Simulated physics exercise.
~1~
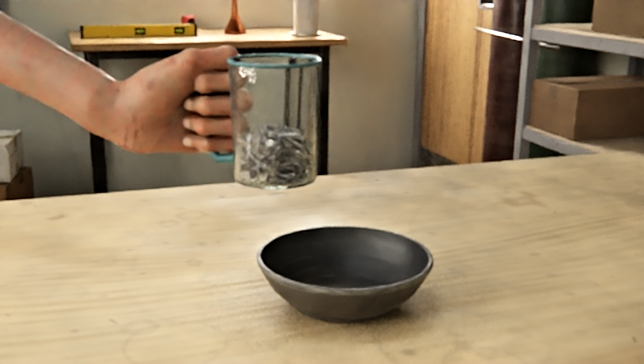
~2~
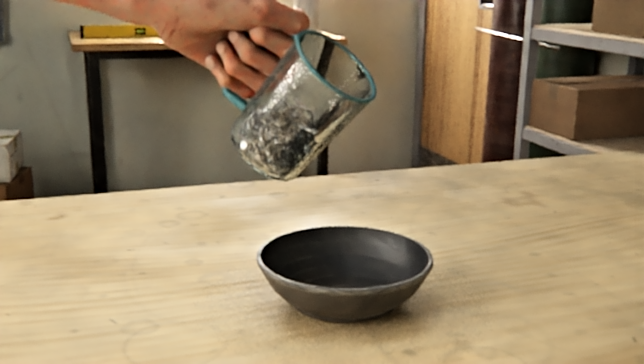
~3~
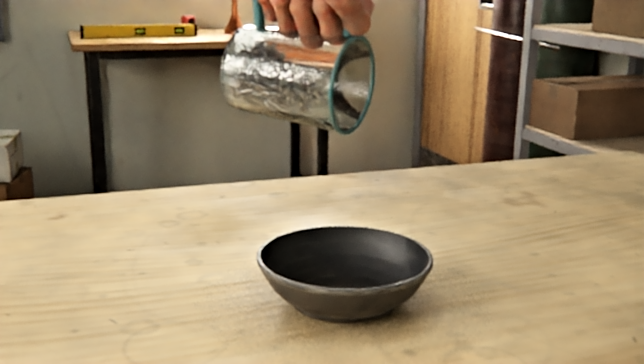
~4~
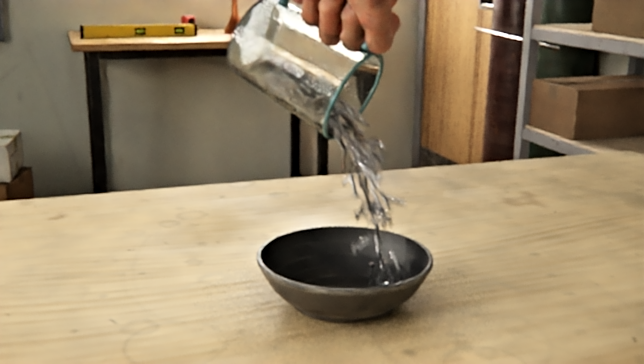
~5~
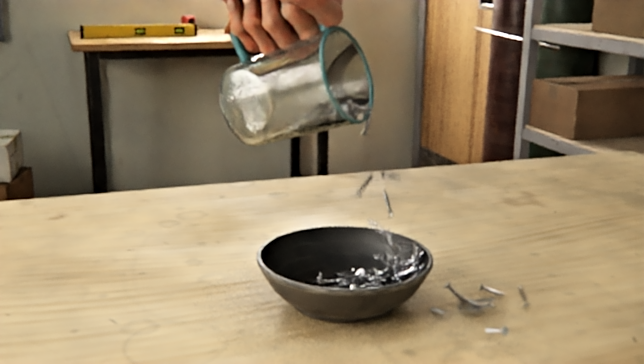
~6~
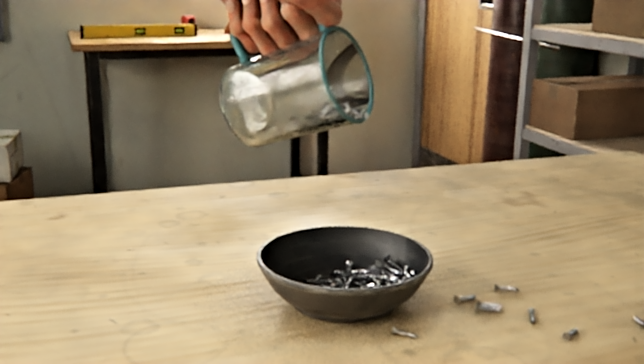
A hand tipping small metal screws from a clear cup into a dark bowl, a few scattering on the wooden table.
